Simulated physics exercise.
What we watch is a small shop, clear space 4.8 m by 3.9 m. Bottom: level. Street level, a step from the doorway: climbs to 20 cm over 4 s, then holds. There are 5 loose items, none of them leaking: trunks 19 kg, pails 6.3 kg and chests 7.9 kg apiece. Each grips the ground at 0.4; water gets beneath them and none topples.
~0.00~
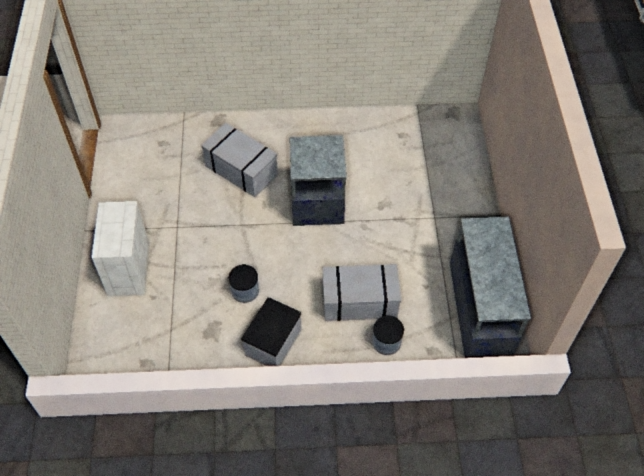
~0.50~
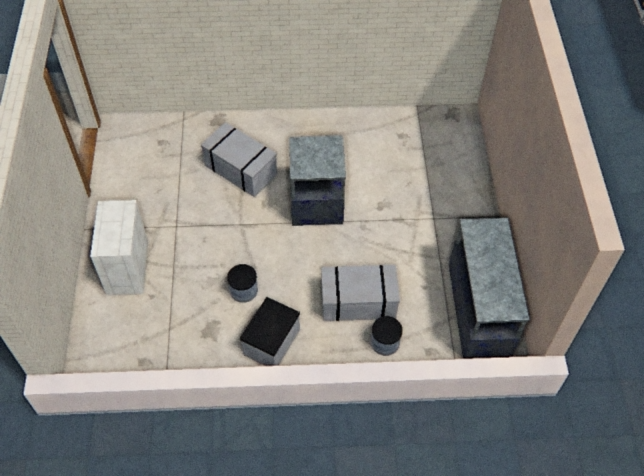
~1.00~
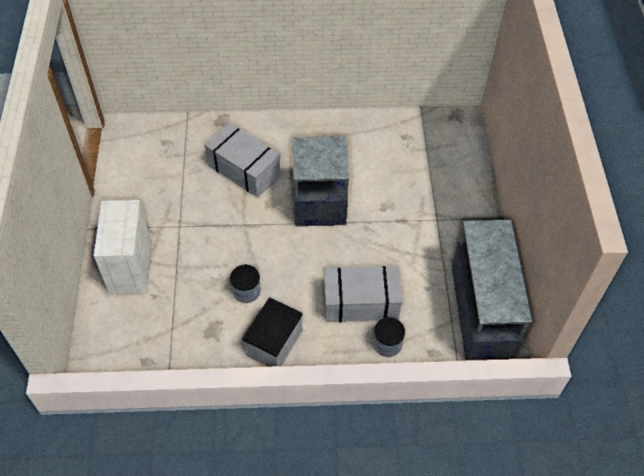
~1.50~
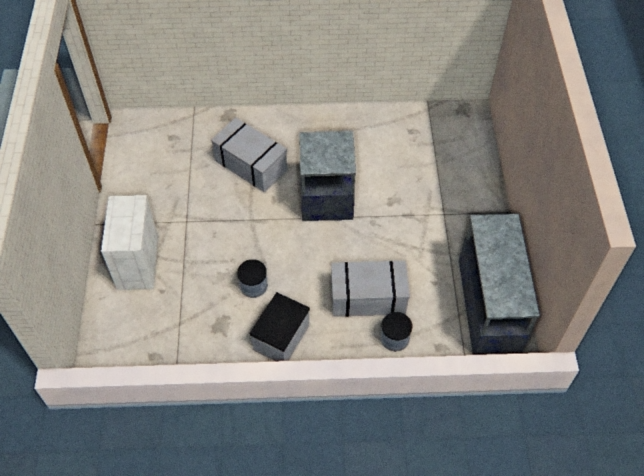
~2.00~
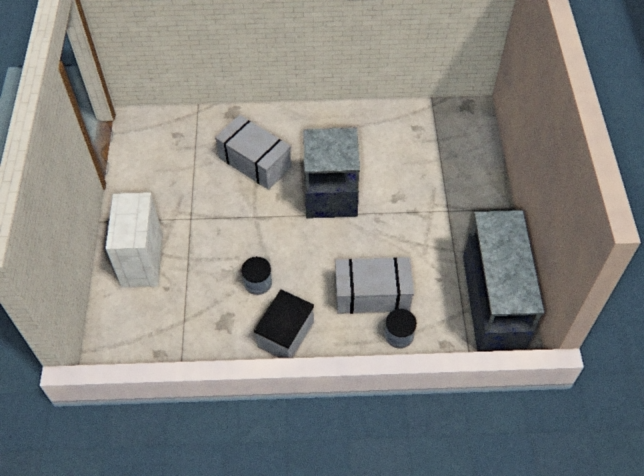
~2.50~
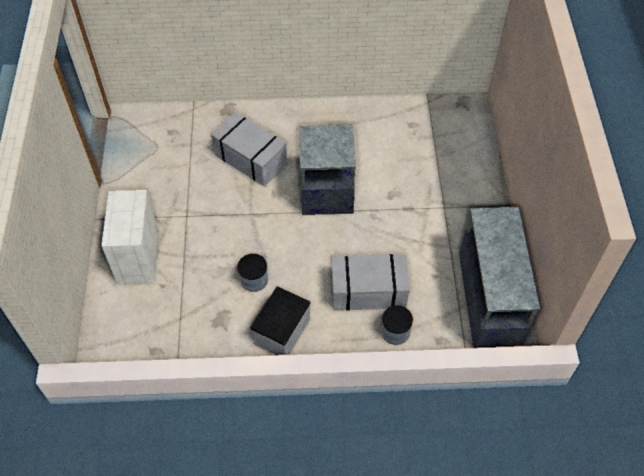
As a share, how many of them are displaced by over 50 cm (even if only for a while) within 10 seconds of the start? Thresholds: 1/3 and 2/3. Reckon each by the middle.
A fair number move that far, a third to two thirds.
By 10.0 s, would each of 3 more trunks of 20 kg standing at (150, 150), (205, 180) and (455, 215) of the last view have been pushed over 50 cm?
So the first ends up past the threshold, the second past the threshold, the third below the threshold.
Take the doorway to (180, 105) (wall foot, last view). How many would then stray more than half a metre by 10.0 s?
Count: 2.
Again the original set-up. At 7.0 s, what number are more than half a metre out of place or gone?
By my tally, 1.
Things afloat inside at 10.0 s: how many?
2.
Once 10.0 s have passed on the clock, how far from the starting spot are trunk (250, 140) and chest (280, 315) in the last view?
They've ended up 300 cm and 80 cm away, in that order.
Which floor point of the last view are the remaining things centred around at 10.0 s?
Averaged position, last view: Near pixel (341, 290).
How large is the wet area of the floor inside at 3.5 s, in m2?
Roughly 2.5 m2 of it is wet.
After 3.5 s 0 of 5 are over 50 cm from their spots; 0 afloat.
After 4.5 s 0 of 5 are over 50 cm from their spots; 0 afloat.
After 7.0 s 1 of 5 are over 50 cm from their spots; 0 afloat.
After 10.0 s 2 of 5 are over 50 cm from their spots, and 2 have been at some point; 2 afloat.
